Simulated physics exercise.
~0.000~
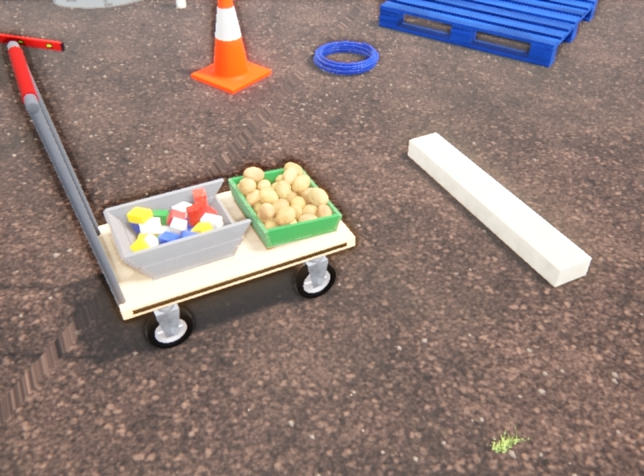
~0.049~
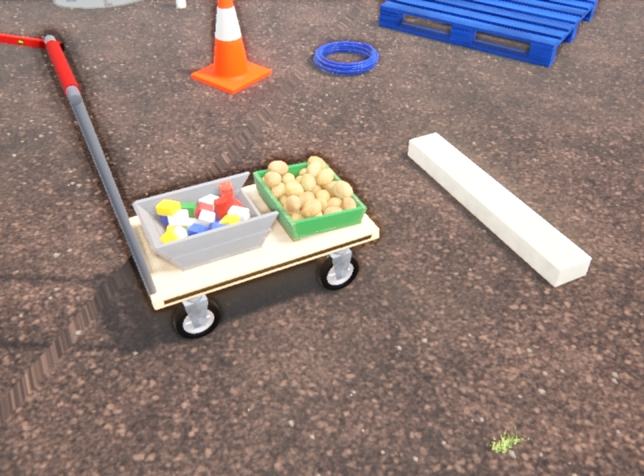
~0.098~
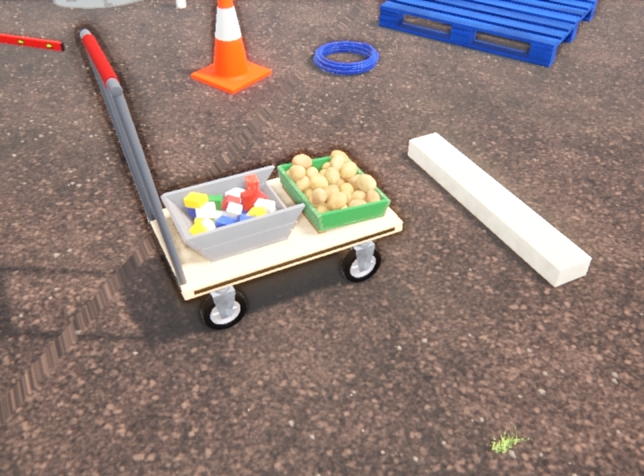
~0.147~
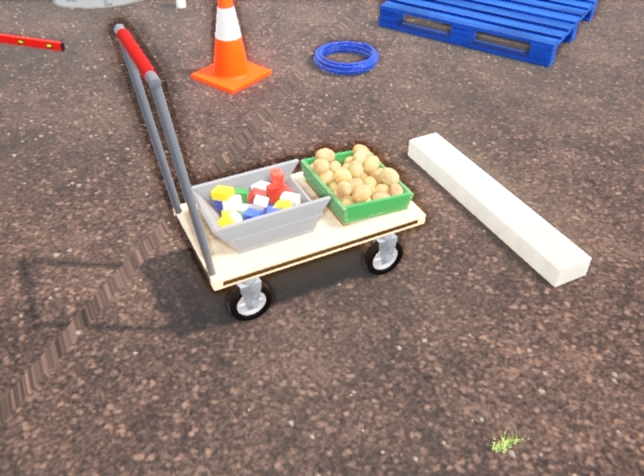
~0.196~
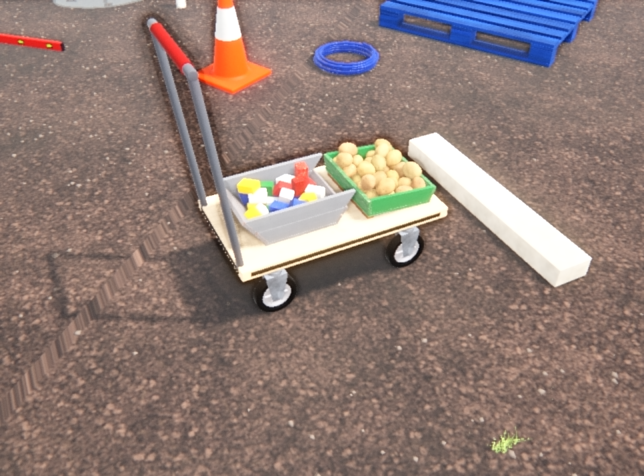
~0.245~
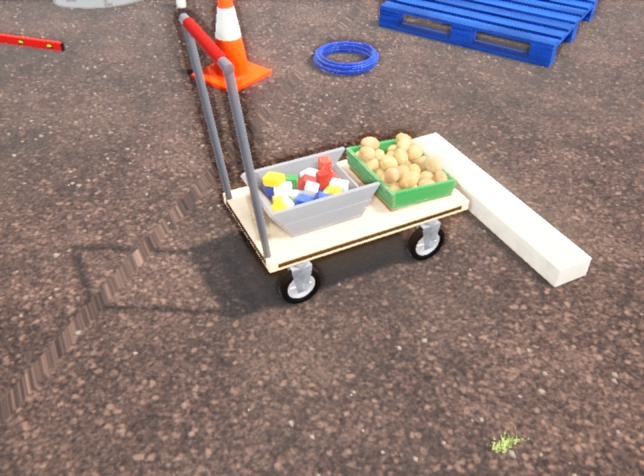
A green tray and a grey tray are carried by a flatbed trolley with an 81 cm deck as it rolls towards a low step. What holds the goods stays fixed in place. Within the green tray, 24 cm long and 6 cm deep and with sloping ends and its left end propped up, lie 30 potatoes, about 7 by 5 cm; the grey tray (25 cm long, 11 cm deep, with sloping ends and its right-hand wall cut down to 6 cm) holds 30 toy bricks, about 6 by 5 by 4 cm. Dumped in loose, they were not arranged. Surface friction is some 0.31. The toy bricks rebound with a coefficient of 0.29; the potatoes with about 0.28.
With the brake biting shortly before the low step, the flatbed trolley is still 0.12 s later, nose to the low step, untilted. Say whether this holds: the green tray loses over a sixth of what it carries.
It holds.
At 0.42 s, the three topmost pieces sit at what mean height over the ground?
I'd guess about 40 cm.
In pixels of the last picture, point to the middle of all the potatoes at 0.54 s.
Centred roughly at (467, 150).
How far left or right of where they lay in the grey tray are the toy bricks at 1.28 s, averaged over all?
About 6 cm to the right.
After 0.32 s, the brake bites.
After 0.42 s, the green tray has all 30 and the grey tray has all 30.
After 0.54 s, the green tray is down by 5 of 30 and the grey tray has all 30.
After 0.77 s, the green tray is down by 7 of 30 and the grey tray has all 30.
When it is over (at 1.28 s), the green tray is down by 9 of 30 and the grey tray has all 30. Asked share, 9 of 30, 30 per cent.
